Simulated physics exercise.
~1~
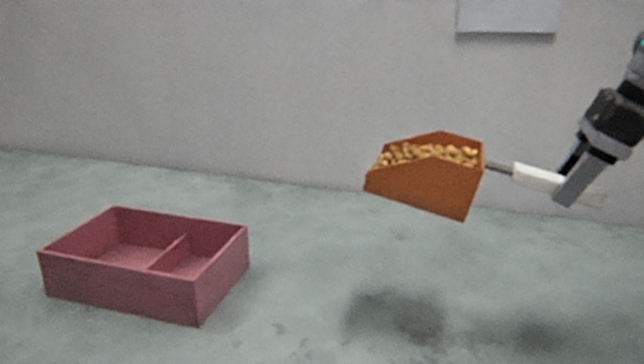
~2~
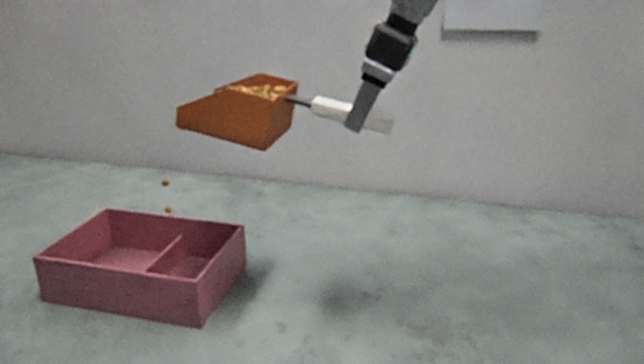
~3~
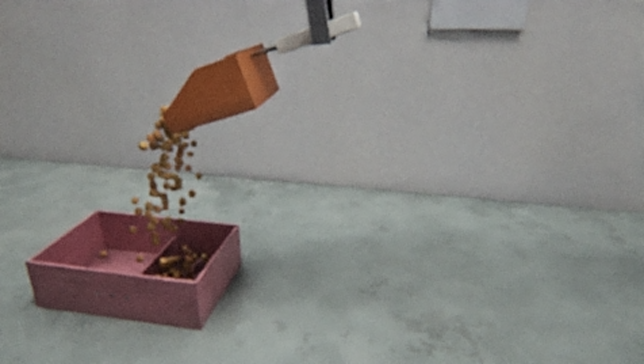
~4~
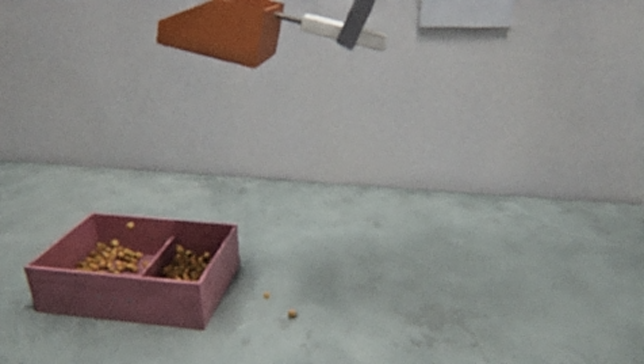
A robotic arm carries an orange scoop heaped with small golden-brown beads leftward over a divided reddish box and tips it, pouring beads into both compartments. It then levels the scoop above the box, with beads in each part and a couple lying on the table.
